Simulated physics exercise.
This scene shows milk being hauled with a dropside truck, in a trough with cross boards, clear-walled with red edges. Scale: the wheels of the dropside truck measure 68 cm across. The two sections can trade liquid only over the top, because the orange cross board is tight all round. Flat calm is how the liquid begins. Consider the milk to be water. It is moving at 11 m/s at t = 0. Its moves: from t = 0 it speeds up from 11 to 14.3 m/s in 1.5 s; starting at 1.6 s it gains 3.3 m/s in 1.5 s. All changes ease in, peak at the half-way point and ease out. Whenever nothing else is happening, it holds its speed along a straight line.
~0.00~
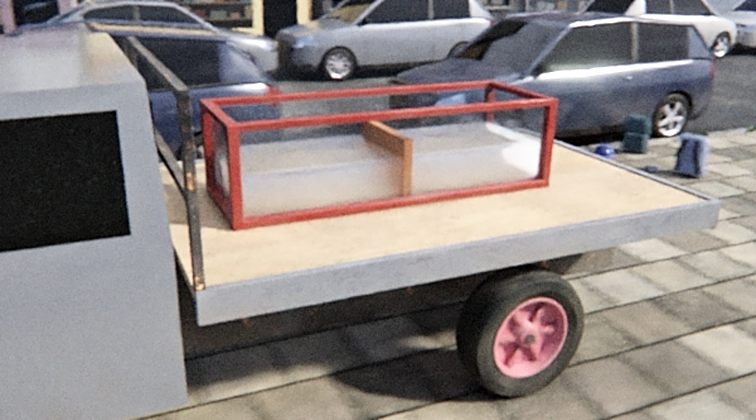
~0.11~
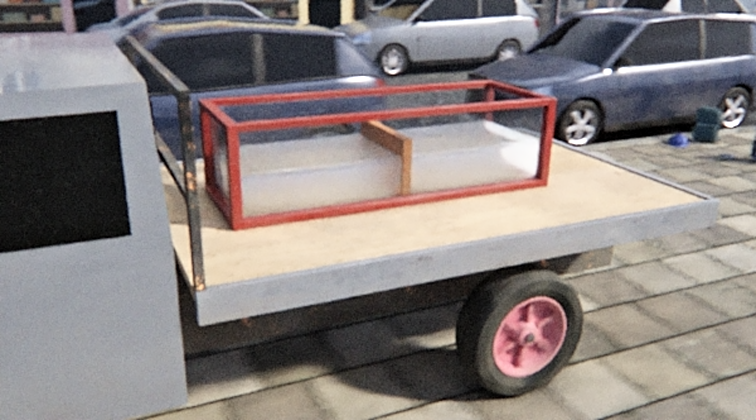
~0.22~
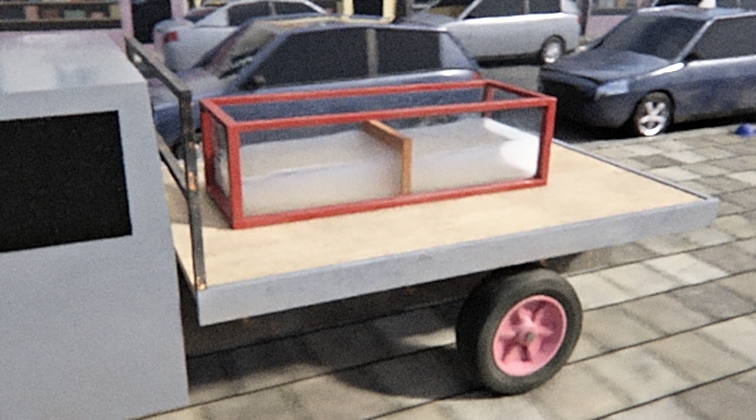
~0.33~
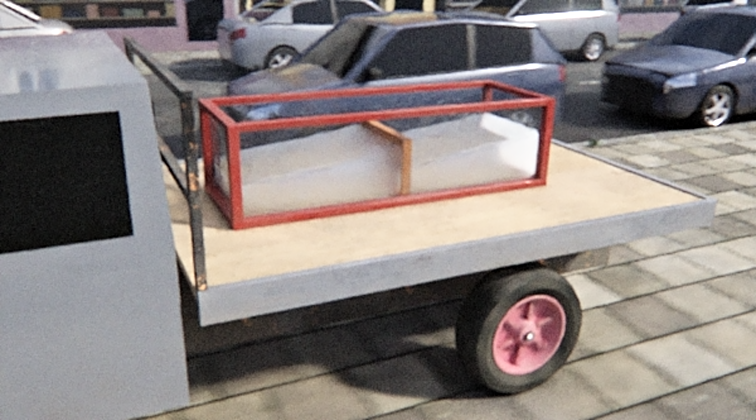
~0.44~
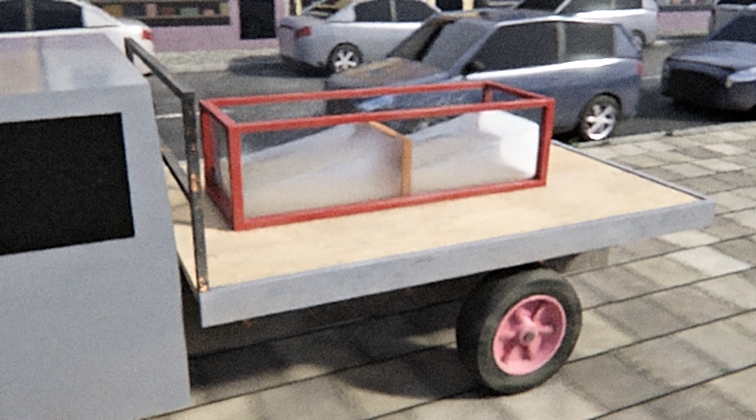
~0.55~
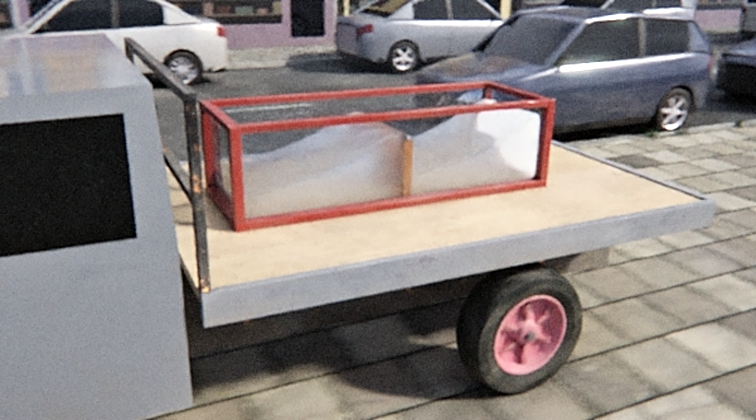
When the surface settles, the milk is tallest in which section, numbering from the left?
I would say the second one.
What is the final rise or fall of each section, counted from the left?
6 down, 5 up, from the left.
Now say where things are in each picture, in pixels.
The first frame shows levels, left to right, (320, 161), (476, 145); board top at (409, 141); the front is on the left, levels are read along the near wall; a wheel hub at (536, 342).
The second frame shows levels, left to right, (320, 161), (475, 144).
The third frame shows levels, left to right, (320, 161), (475, 144).
The fourth frame shows levels, left to right, (320, 161), (474, 144).
The fifth frame shows levels, left to right, (320, 164), (474, 144).
The sixth frame shows levels, left to right, (321, 167), (475, 146); a wheel hub at (536, 340).
After 1.35 s the sections hold 18, 25 cm, left to right.
After 2.45 s the sections hold 15, 26 cm, left to right.
After 3.65 s the sections hold 14, 28 cm, left to right; the loss stands at 2 per cent, over the back.
After 6.09 s the sections hold 15, 27 cm, left to right; the loss stands at 2 per cent, over the back.
